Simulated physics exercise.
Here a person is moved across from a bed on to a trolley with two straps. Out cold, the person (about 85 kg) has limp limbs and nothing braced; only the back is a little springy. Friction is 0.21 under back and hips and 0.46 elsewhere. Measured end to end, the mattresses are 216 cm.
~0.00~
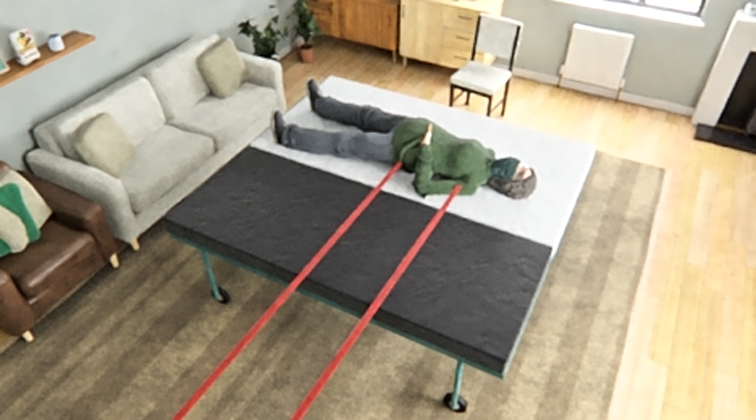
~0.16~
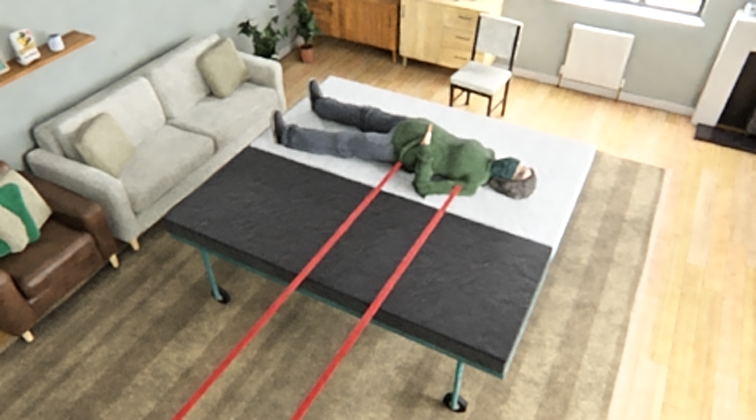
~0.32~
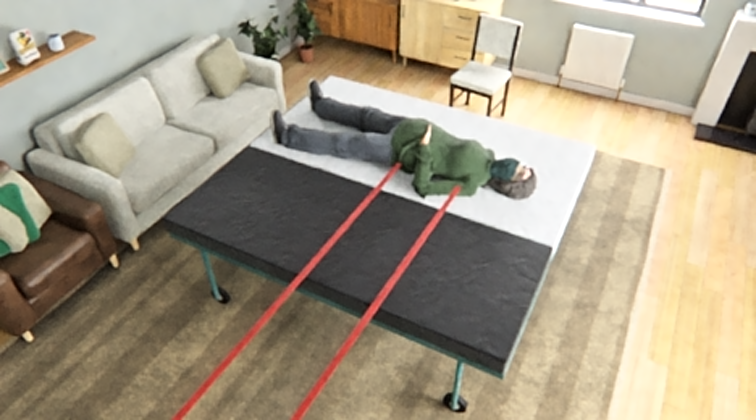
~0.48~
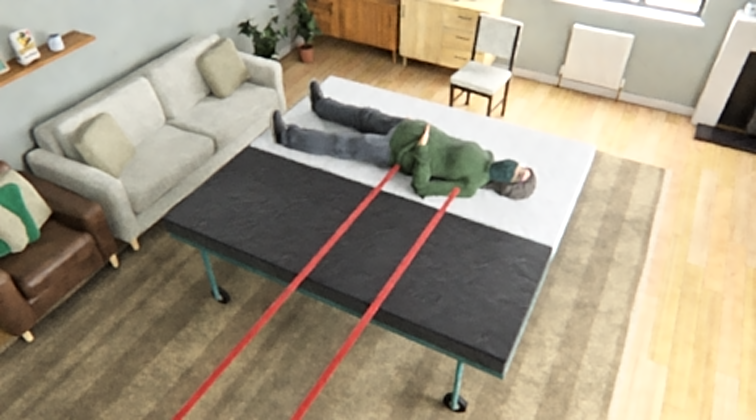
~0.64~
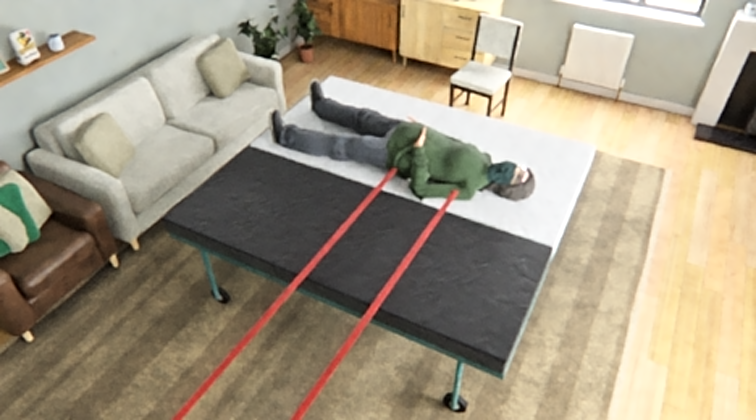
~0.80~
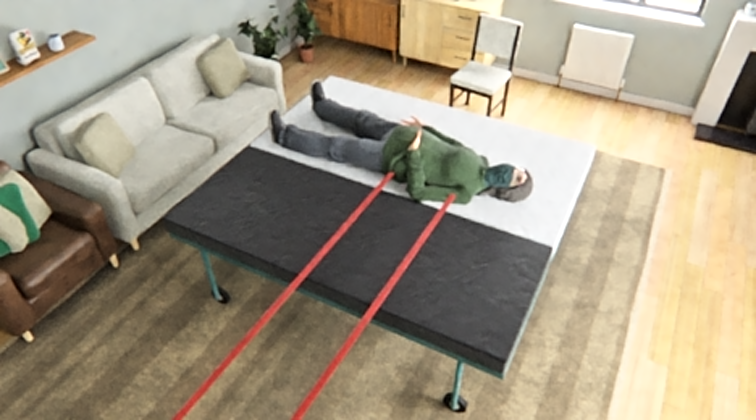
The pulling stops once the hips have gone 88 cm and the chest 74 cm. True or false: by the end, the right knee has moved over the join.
True.
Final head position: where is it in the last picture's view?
End position: Roughly (470, 238) in the last view.
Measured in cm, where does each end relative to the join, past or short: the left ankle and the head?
Left ankle 32 past, head 24 past.
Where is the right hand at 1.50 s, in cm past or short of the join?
Measured short of the mark: Approx. 64 cm.
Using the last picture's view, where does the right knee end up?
Look roughly at (337, 172) in the final picture.
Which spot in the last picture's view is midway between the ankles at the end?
Somewhere close to (290, 156).
After 1.00 s the right knee is 41 cm short of the join, near (362, 128) in the last picture's view.
After 1.50 s the right knee is 24 cm short of the join, near (354, 143) in the last picture's view; the left ankle 8 cm short of the join.
After 2.00 s the right knee is 4 cm short of the join, near (346, 160) in the last picture's view.
When all is still (3.4 s), head crosses the join; left hand crosses the join; right hand stops short of the join; left ankle crosses the join; right ankle stops short of the join; right knee crosses the join.
